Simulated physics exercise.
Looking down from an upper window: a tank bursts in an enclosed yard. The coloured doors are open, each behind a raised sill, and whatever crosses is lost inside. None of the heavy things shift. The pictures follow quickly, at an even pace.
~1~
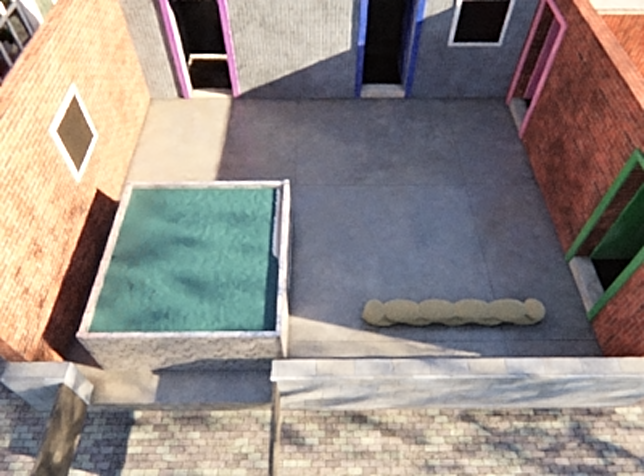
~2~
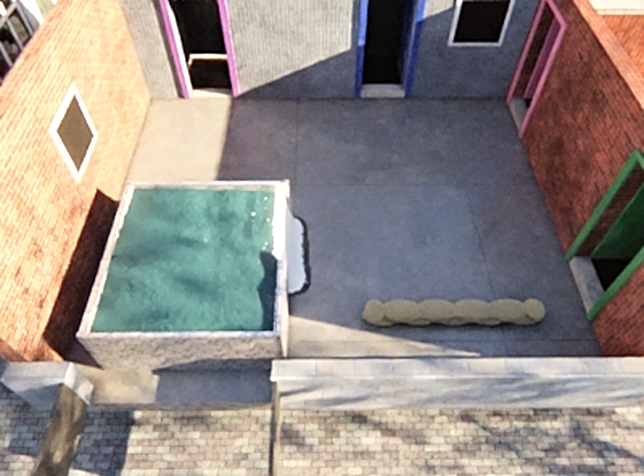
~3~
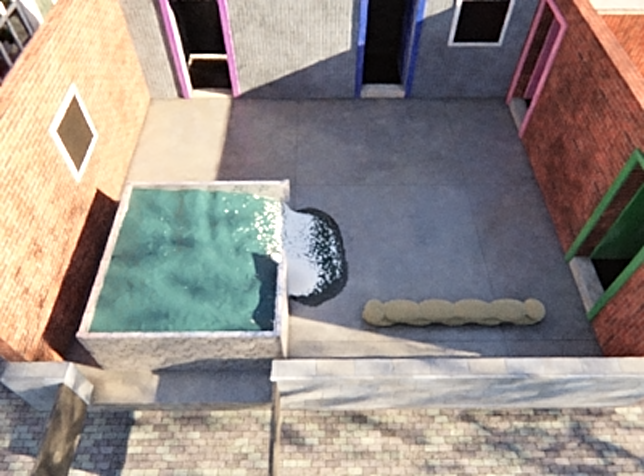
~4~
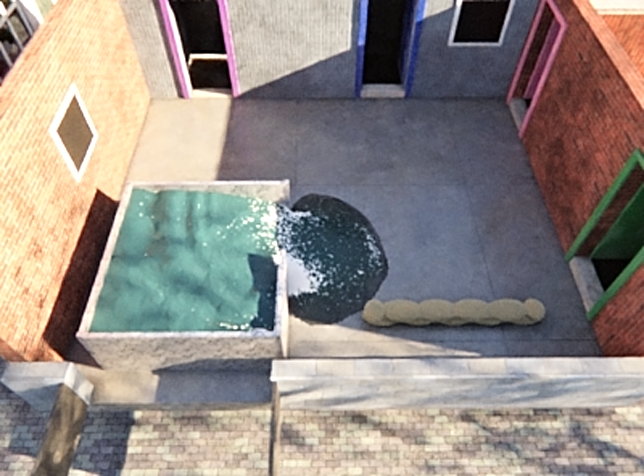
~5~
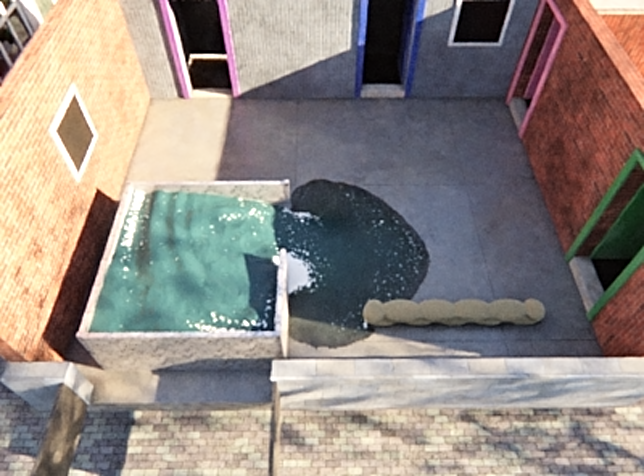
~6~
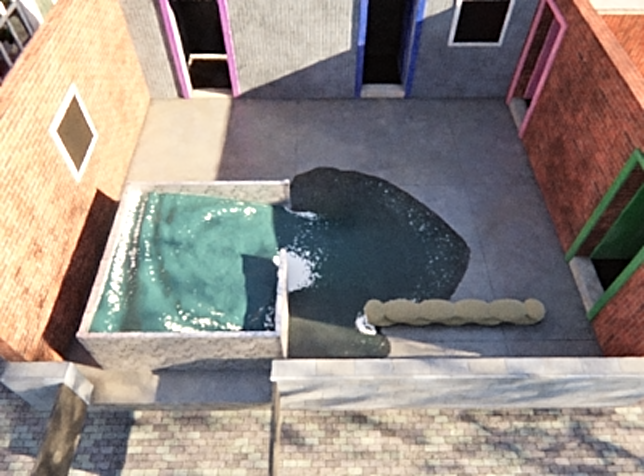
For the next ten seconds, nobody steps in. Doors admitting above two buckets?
Result: The blue door is not overrun past two buckets; the pink door is overrun past two buckets; the purple door is not overrun past two buckets; the green door is overrun past two buckets.
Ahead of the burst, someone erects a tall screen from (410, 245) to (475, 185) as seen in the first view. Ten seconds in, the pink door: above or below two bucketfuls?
Here's how it goes: The pink door ends up swamped.
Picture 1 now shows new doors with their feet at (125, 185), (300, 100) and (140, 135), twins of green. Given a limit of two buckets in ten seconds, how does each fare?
Well, the first remains within bounds, the next remains within bounds, and the last remains within bounds.
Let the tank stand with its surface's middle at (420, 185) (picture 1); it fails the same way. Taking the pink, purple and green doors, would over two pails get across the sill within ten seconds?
Pink: Crosses the threshold; purple: Crosses the threshold; green: Falls short.
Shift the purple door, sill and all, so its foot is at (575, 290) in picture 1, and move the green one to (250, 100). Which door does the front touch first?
Answer: The one in purple.
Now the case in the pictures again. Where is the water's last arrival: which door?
That would be the one in purple.
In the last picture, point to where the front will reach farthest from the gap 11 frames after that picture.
My guess would be about (501, 101).
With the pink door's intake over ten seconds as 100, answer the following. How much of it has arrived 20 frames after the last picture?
About 40 per cent.
A moment on, water covers 40 % of the floor; the blue door not reached, the pink door not reached, the purple door not reached, the green door under two buckets in.
Next, water covers 55 % of the floor; the blue door wet at the sill, nothing in, the pink door wet at the sill, nothing in, the purple door not reached, the green door far over two buckets in.
Then, water covers 55 % of the floor; the blue door wet at the sill, nothing in, the pink door over two buckets in, the purple door not reached, the green door far over two buckets in.
Later, water covers 75 % of the floor; the blue door wet at the sill, nothing in, the pink door over two buckets in, the purple door wet at the sill, nothing in, the green door far over two buckets in.
In the end, water covers 95 % of the floor; the blue door wet at the sill, nothing in, the pink door over two buckets in, the purple door under two buckets in, the green door far over two buckets in.
